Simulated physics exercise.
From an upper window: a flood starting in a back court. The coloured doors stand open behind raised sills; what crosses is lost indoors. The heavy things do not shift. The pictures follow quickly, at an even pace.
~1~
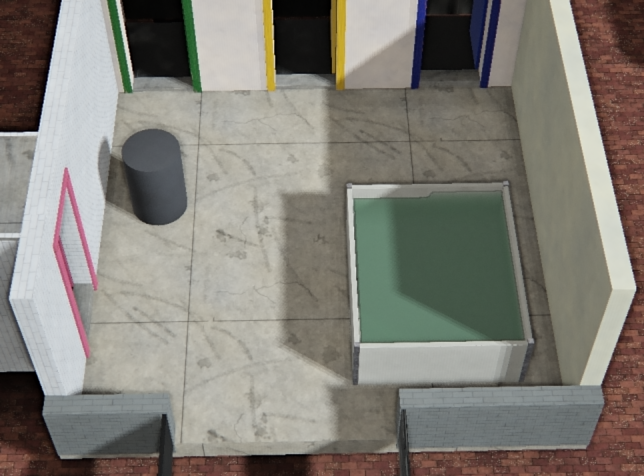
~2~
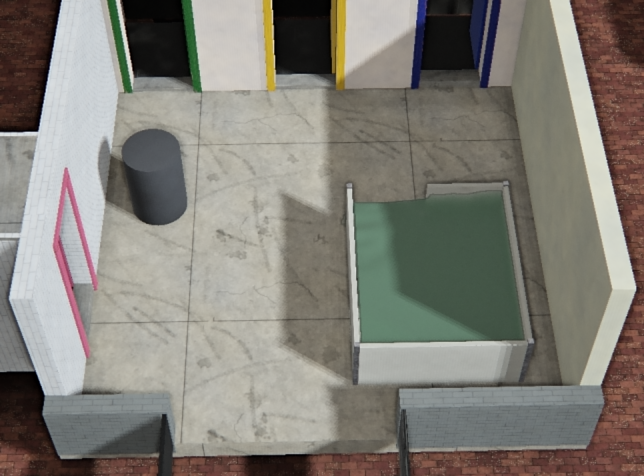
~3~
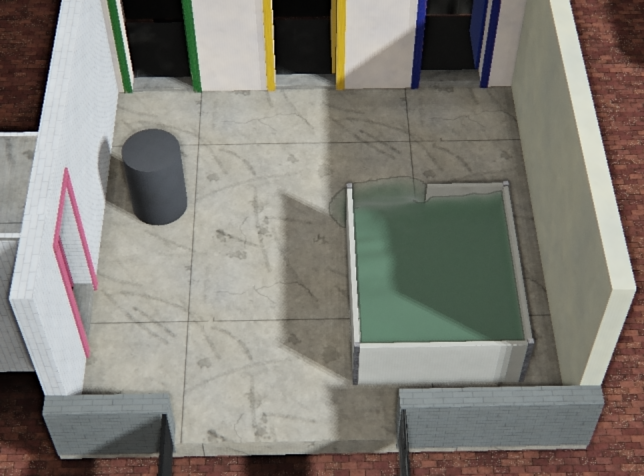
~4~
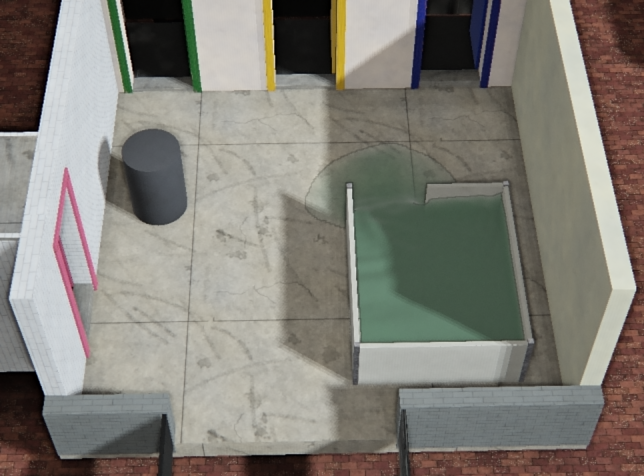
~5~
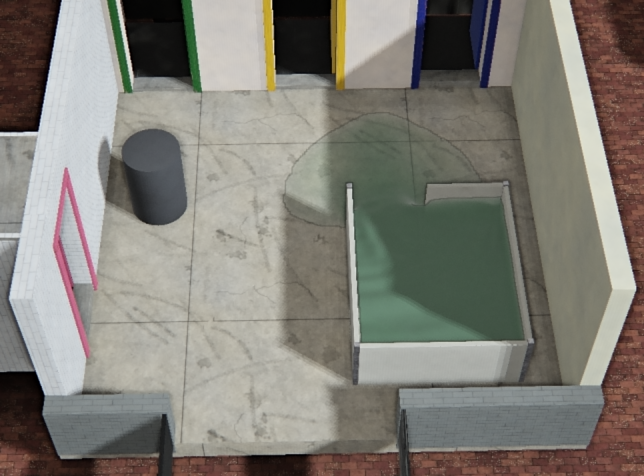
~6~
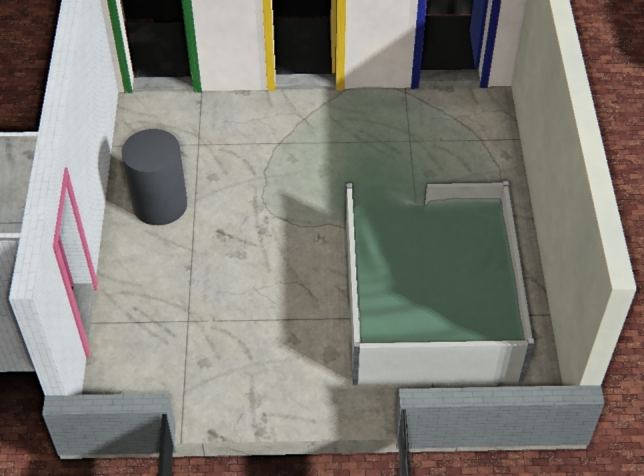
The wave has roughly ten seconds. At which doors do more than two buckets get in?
The pink door stays under that; the green door takes more than that; the blue door takes more than that; the yellow door takes more than that.
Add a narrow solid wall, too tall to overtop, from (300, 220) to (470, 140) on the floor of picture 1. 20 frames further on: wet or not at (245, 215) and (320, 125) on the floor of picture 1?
In turn: Dry, covered.
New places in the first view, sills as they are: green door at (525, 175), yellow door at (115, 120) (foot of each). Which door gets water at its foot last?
That is the pink one.
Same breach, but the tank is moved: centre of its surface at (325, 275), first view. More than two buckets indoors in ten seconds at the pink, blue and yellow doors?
Then: Pink door holds; blue door is under; yellow door goes over.
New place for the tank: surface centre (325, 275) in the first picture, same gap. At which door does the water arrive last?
It is the pink-painted one.
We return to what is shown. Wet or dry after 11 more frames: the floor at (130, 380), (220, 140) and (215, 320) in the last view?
One after the other: Dry, flooded, not flooded.
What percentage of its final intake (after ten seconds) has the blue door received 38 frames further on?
Near 100 in a hundred.
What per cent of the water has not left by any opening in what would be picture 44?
Close to 82 %.
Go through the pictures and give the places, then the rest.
The first frame shows the open tank at (435, 265) is whole and still.
In the second frame, water pours out on the open tank's far side and has run to a hidden place.
In the third frame, water pours out on the open tank's far side and has run to (418, 184).
In the fourth frame, water pours out on the open tank's far side and has run to (397, 149).
In the fifth frame, water pours out on the open tank's far side and has run to (366, 119).
In the sixth frame, the front is at (356, 89), out from the gap on the open tank's far side.
A moment on, water covers 35 % of the floor; the pink door not reached, the green door not reached, the blue door under two buckets in, the yellow door over two buckets in.
Next, water covers 40 % of the floor; the pink door not reached, the green door under two buckets in, the blue door over two buckets in, the yellow door far over two buckets in.
Then, water covers 50 % of the floor; the pink door not reached, the green door over two buckets in, the blue door far over two buckets in, the yellow door far over two buckets in.
Later, water covers 85 % of the floor; the pink door wet at the sill, nothing in, the green door far over two buckets in, the blue door far over two buckets in, the yellow door far over two buckets in.
In the end, water covers 95 % of the floor; the pink door wet at the sill, nothing in, the green door far over two buckets in, the blue door far over two buckets in, the yellow door far over two buckets in.
